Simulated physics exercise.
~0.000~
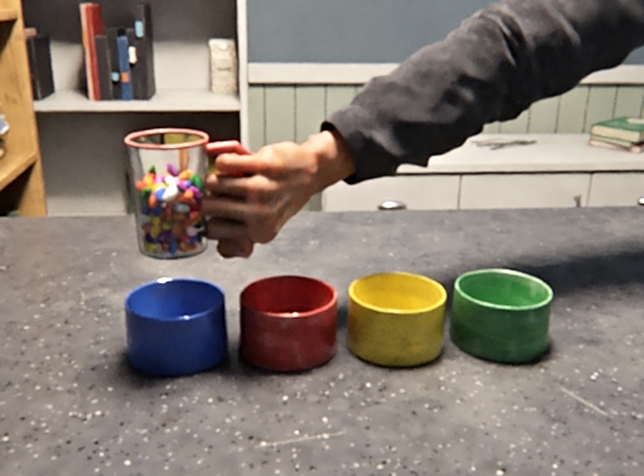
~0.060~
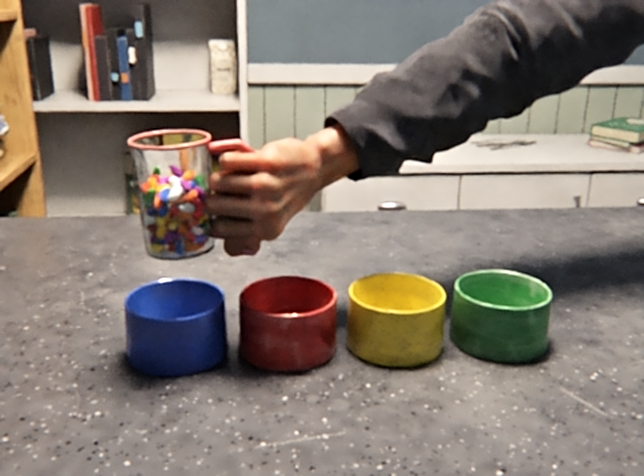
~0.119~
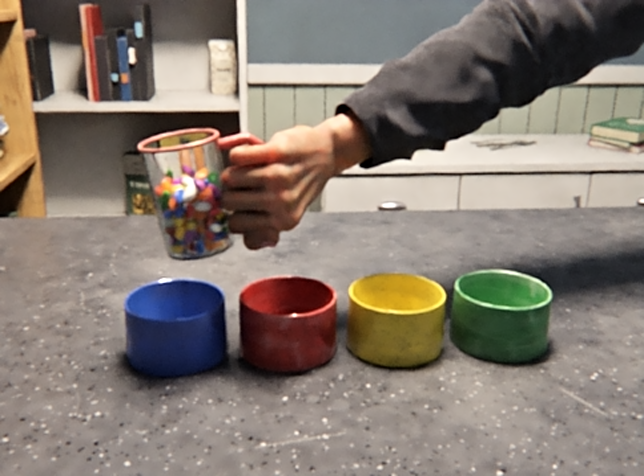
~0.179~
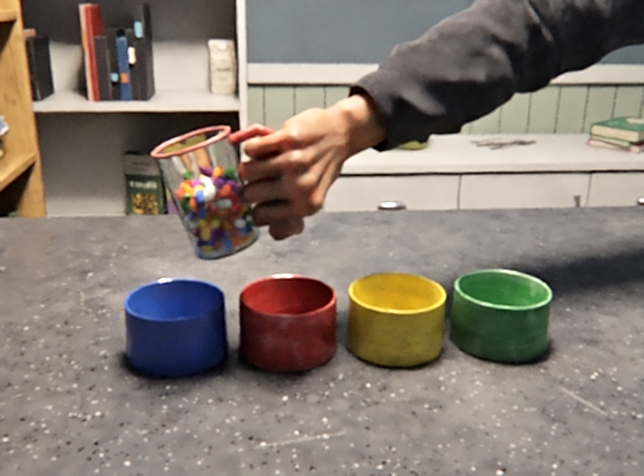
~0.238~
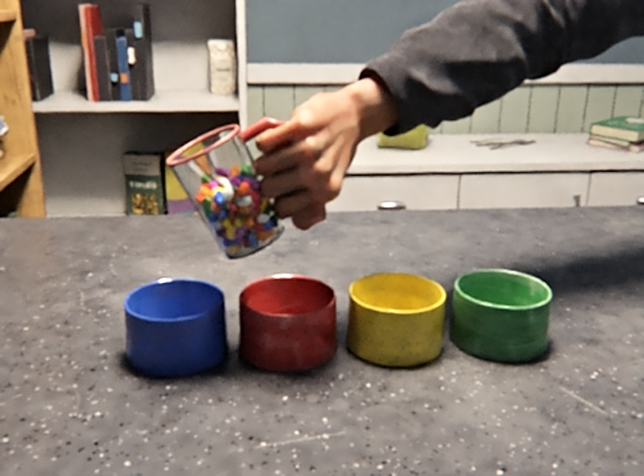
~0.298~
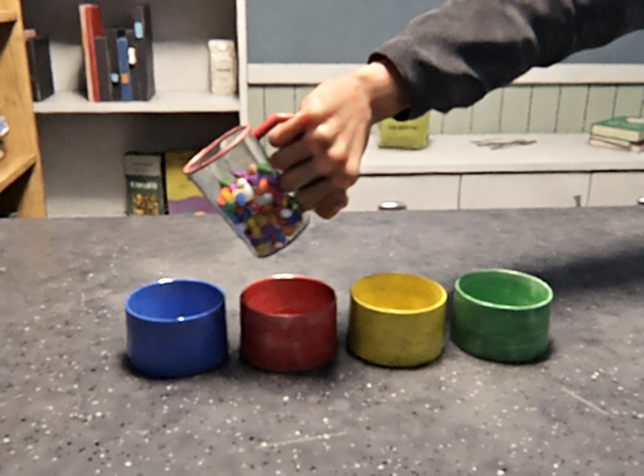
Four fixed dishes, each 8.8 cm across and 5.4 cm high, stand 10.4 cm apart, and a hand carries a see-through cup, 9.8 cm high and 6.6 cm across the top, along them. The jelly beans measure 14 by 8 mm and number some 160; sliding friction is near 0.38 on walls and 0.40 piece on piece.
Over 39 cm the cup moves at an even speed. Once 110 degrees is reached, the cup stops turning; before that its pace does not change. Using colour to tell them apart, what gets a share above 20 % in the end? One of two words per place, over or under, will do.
Red: Stays within a fifth. Blue: Stays within a fifth. Green: Goes past a fifth. Yellow: Goes past a fifth. Counter: Stays within a fifth.
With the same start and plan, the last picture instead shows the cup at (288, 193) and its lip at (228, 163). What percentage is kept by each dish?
The red dish keeps 0, the blue dish 0, the green dish 100 and the yellow dish 0.
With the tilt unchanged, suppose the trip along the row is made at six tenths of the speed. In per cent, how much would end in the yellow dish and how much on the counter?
In that case: Yellow 20, and counter 10.
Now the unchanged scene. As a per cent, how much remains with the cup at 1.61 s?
Some 15 %.
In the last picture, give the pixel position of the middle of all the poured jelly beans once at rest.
When it all comes to rest, the middle is near (443, 330).
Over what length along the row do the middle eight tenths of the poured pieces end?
That stretch measures near 14 centimetres.
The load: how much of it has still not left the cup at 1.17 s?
40 %.
After 0.82 s, tilt 107 degrees; cup holds 95 %.
After 1.17 s, tilt 110 degrees; cup holds 40 %, green 5 %, yellow 45 %.
After 1.61 s, tilt 110 degrees; cup holds 15 %, green 30 %, yellow 45 %.
At rest (2.7 s), red 0 %, blue 0 %, green 45 %, yellow 45 %, counter 5 %.
